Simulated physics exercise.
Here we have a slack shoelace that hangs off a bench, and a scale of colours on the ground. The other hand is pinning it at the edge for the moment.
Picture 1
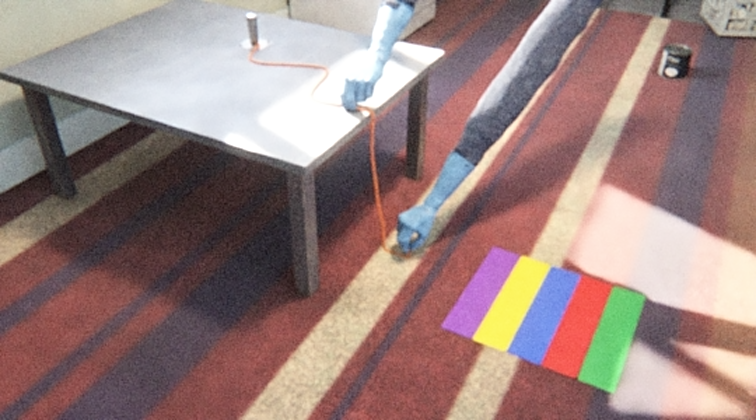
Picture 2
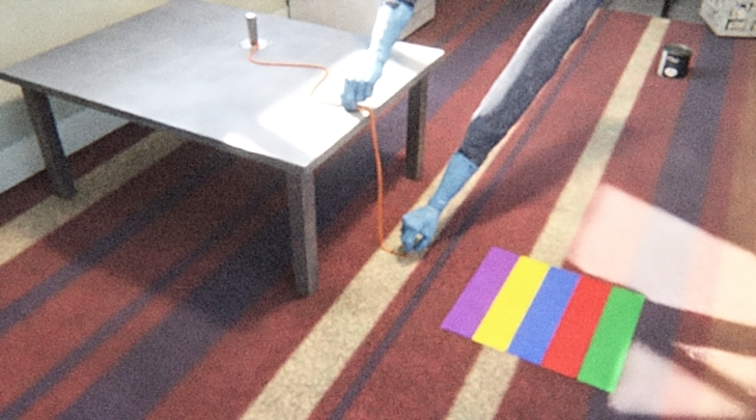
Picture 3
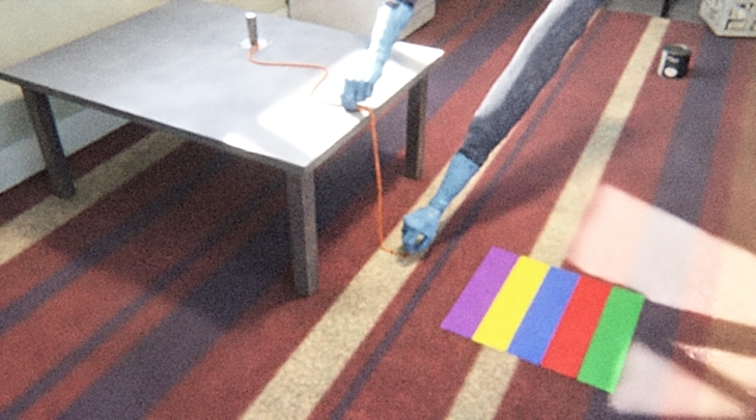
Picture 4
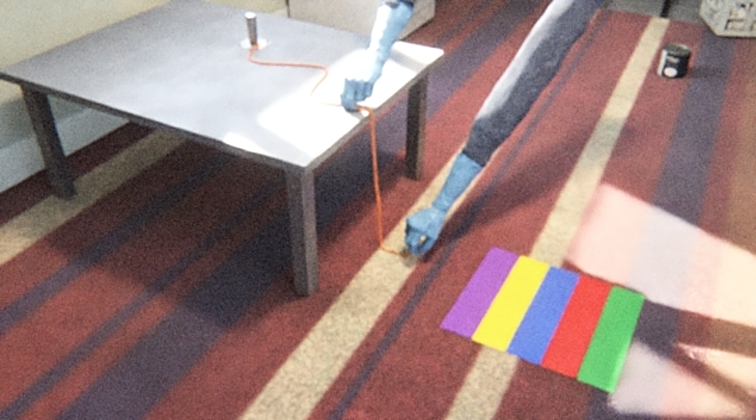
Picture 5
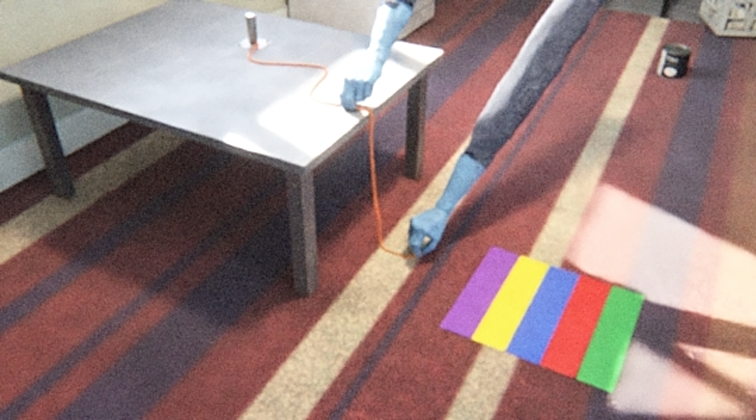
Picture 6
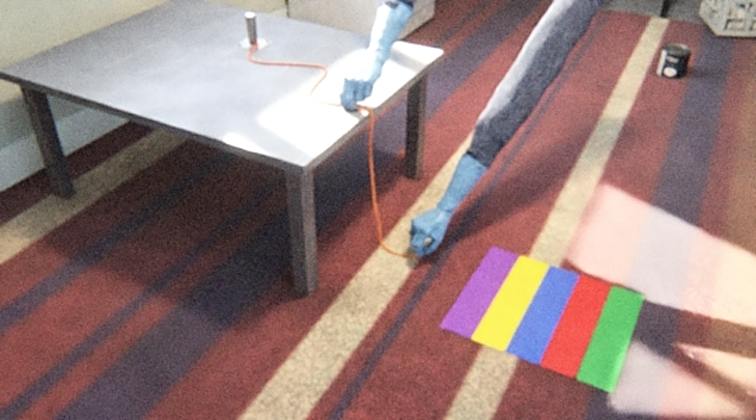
A blue hand slowly draws the orange shoelace's lower end slightly right toward the colour strips.
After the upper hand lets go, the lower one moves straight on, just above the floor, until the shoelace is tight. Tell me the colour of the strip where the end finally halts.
It halts over red.
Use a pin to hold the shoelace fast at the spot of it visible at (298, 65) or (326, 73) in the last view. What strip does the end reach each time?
It ends on blue the first time and on blue the second time.
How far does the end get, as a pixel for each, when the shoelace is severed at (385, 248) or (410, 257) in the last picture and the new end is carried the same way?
It would be at (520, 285) in the first case and at (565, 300) in the second.
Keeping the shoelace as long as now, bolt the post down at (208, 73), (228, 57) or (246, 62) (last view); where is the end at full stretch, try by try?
The three places are (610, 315), (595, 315) and (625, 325), in that order.
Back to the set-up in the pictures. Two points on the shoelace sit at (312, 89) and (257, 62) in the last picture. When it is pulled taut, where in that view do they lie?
Near (370, 97) and (289, 59).
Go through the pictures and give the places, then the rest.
The first picture shows end (409, 249); purple (466, 316); yellow (498, 328); blue (532, 341); red (566, 354); green (602, 367).
The second picture shows end (413, 250); shoelace through (250, 57) (308, 66) (313, 90) (360, 109) (379, 171) (380, 233).
The third picture shows end (415, 251).
The fourth picture shows end (418, 252); shoelace through (249, 56) (308, 66) (313, 89) (360, 109) (375, 169) (380, 233).
The fifth picture shows end (421, 253).
The sixth picture shows end (423, 253); shoelace through (249, 56) (308, 66) (313, 89) (359, 108) (371, 169) (380, 233).
A little later, end near (525, 288); over yellow.
Next, end near (564, 302); over blue.
When it is tight, end near (589, 310); over red. The end stops over the red strip.
